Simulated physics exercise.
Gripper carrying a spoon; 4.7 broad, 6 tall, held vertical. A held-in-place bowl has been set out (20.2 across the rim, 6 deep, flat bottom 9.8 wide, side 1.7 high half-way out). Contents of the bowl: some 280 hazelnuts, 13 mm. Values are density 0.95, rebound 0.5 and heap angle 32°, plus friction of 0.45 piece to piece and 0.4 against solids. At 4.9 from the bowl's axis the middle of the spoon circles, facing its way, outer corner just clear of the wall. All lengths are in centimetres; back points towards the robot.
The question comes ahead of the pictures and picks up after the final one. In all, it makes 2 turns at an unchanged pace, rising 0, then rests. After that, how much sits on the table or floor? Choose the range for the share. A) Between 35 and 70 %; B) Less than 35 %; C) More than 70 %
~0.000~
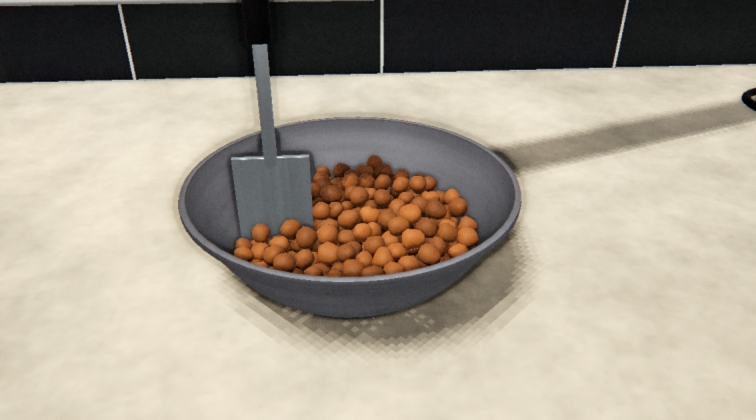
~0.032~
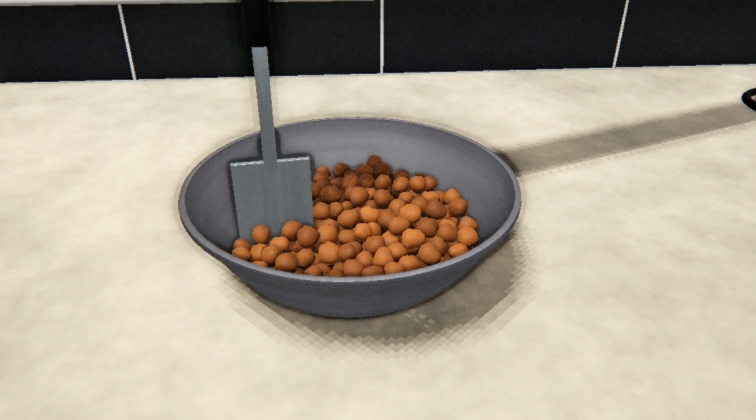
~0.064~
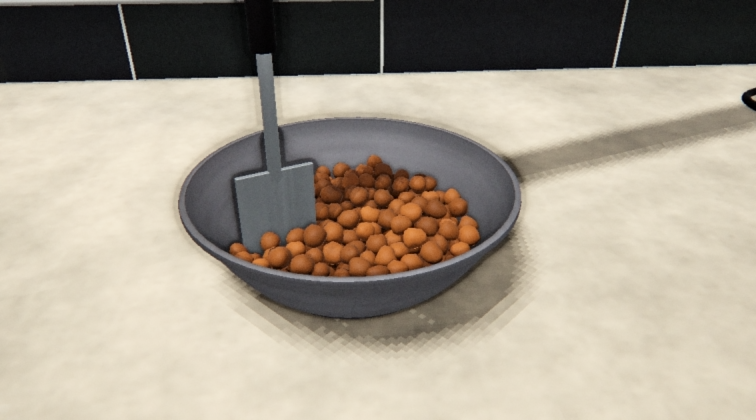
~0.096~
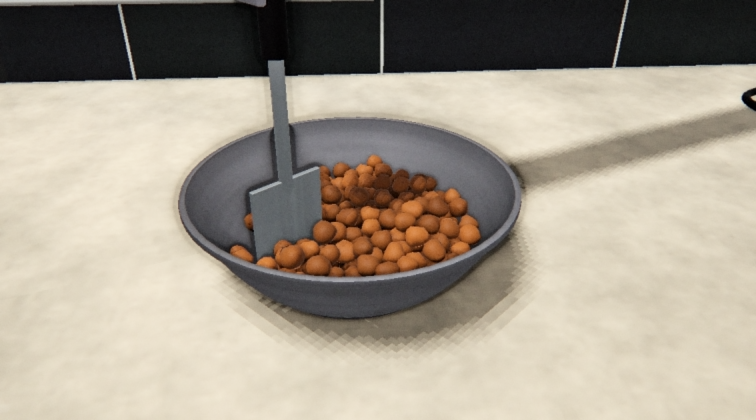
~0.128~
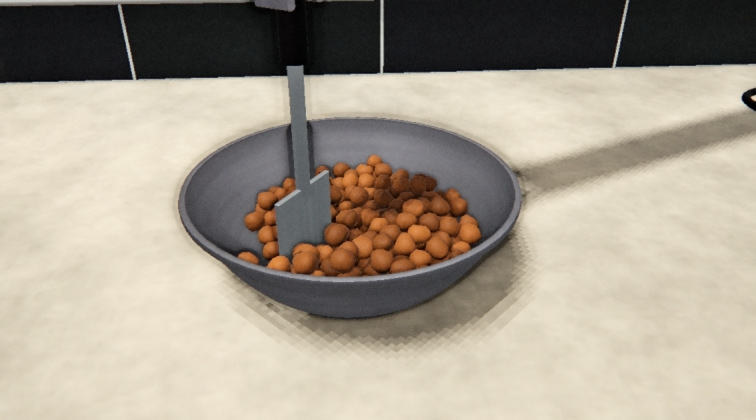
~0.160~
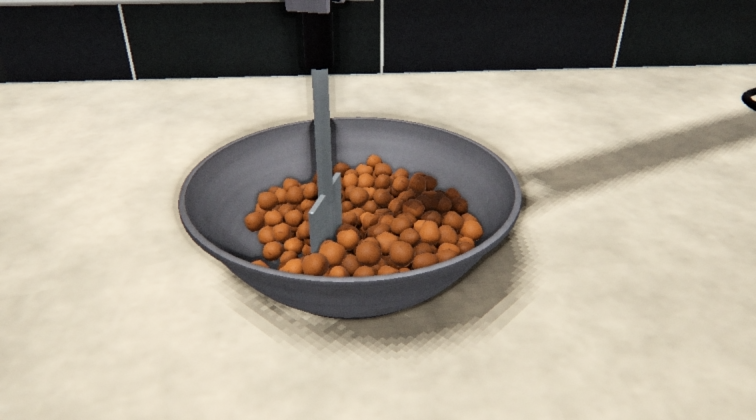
B, less than 35 %.
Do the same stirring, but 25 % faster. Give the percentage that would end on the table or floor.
35 %.
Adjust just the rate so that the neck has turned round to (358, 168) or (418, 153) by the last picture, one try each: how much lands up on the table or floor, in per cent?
Around 35 and 55 per cent respectively.
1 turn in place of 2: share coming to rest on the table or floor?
I'd reckon near 15 per cent.
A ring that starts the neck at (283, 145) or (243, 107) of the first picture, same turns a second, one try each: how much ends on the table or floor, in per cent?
20 and 20 per cent.
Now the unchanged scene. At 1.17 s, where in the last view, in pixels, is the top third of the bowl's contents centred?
(393, 156).
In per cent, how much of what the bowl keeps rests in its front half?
Near 65 per cent of what stays in the bowl.
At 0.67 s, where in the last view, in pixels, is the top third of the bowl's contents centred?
Near (246, 189).
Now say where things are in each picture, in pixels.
The first picture shows spoon neck at (268, 134), 0° round; upper third of the load around (369, 216), from x 245 to 465, top at y 165; 284 in the bowl.
The second picture shows spoon neck at (268, 138), 7° round; upper third of the load around (367, 218), from x 240 to 465, top at y 165.
The third picture shows spoon neck at (272, 147), 22° round; upper third of the load around (365, 223), from x 240 to 470, top at y 165.
The fourth picture shows spoon neck at (284, 155), 38° round; upper third of the load around (369, 226), from x 240 to 470, top at y 165.
The fifth picture shows spoon neck at (302, 162), 54° round; upper third of the load around (370, 233), from x 245 to 470, top at y 165.
The sixth picture shows spoon neck at (324, 167), 71° round; upper third of the load around (383, 236), from x 255 to 470, top at y 165; 284 in the bowl.
After 0.67 s, 326° round, highest piece 8 above the table; 252 in the bowl, 25 on the table or floor, 7 in flight or on the tool.
After 1.17 s, 222° round, highest piece 8 above the table; 221 in the bowl, 61 on the table or floor, 2 in flight or on the tool.
After 1.63 s, 0° round, highest piece 6 above the table; 206 in the bowl, 78 on the table or floor.
After 2.33 s, 0° round, highest piece 6 above the table; 206 in the bowl, 78 on the table or floor.
At rest, 206 in the bowl, 78 on the table or floor. That is 27 % on the table or floor.
